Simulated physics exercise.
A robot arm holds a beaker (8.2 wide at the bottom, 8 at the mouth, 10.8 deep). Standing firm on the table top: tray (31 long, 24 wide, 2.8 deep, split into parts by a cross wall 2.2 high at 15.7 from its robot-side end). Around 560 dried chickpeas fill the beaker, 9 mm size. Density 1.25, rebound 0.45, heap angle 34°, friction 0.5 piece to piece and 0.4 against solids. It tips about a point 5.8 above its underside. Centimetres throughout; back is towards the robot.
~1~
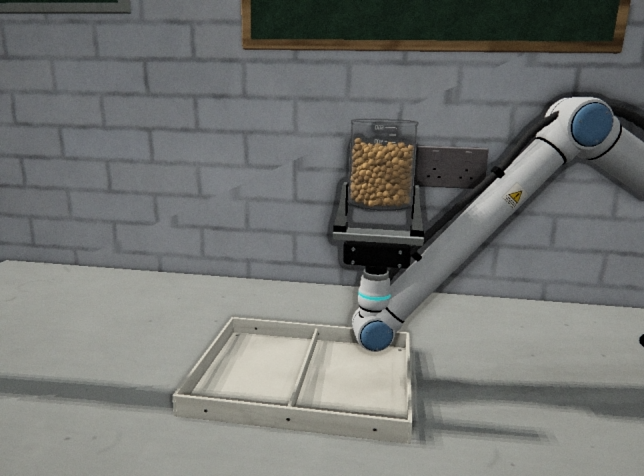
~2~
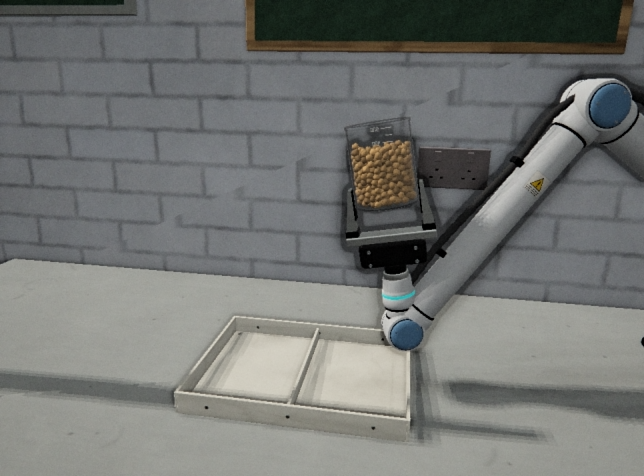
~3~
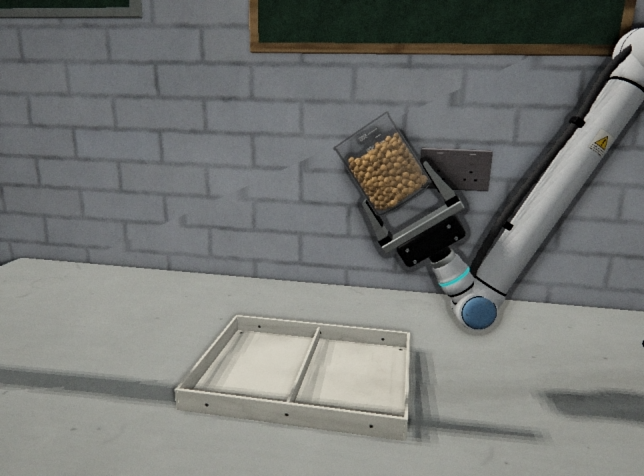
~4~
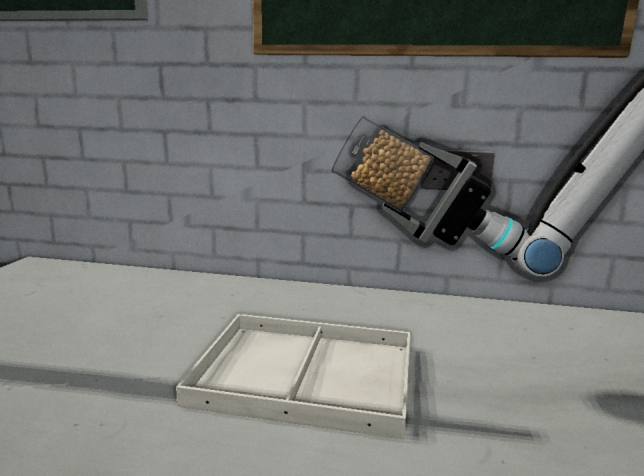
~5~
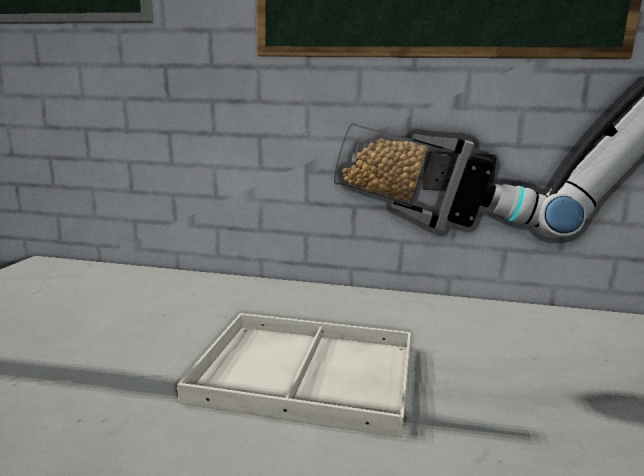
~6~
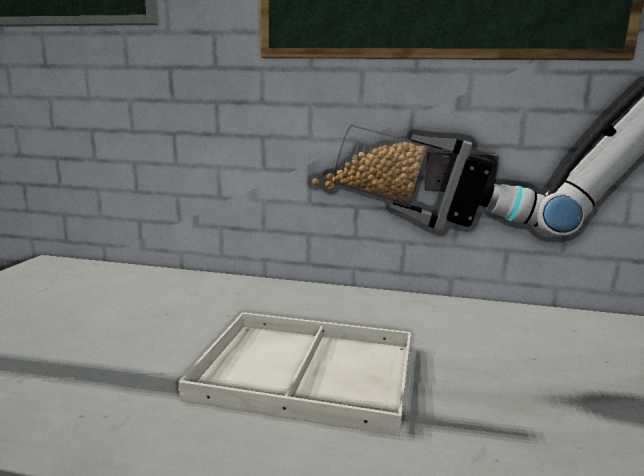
A robot arm tips a clear beaker leftward until a few dried chickpeas slide out.
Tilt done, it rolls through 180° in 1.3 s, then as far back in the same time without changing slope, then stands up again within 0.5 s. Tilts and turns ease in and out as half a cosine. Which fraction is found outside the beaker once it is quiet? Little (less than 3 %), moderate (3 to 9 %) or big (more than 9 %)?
Share outside the beaker: Big (more than 9 %).
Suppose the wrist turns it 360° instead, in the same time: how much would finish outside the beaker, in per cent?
It would be near 30 per cent.
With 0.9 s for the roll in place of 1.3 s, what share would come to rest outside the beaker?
It would be near 15 per cent.
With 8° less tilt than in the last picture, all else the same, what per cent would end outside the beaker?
It would be near 5 per cent.
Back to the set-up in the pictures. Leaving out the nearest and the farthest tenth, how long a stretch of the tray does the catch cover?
Some 24 cm.
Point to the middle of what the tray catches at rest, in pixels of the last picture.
At about (287, 368).
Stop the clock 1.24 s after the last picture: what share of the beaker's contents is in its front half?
Some 60 per cent.
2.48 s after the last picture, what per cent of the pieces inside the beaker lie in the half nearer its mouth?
Some 35 per cent.
Then, 1.24 s on, tipped 77°, highest piece 37 above the table; 497 in the beaker, 31 in the far-side part, 20 in the robot-side part, 1 on the table or floor, 8 in flight or on a rim.
Then, 2.48 s on, tipped 77°, highest piece 37 above the table; 450 in the beaker, 63 in the far-side part, 35 in the robot-side part, 1 on the table or floor, 8 in flight or on a rim.
Then, 3.30 s on, upright, highest piece 37 above the table; 441 in the beaker, 72 in the far-side part, 43 in the robot-side part, 1 on the table or floor.
Then, 4.00 s on, upright, highest piece 37 above the table; 441 in the beaker, 72 in the far-side part, 43 in the robot-side part, 1 on the table or floor.
In the end, 441 in the beaker, 72 in the far-side part, 43 in the robot-side part, 1 on the table or floor. That is 21 % outside the beaker.
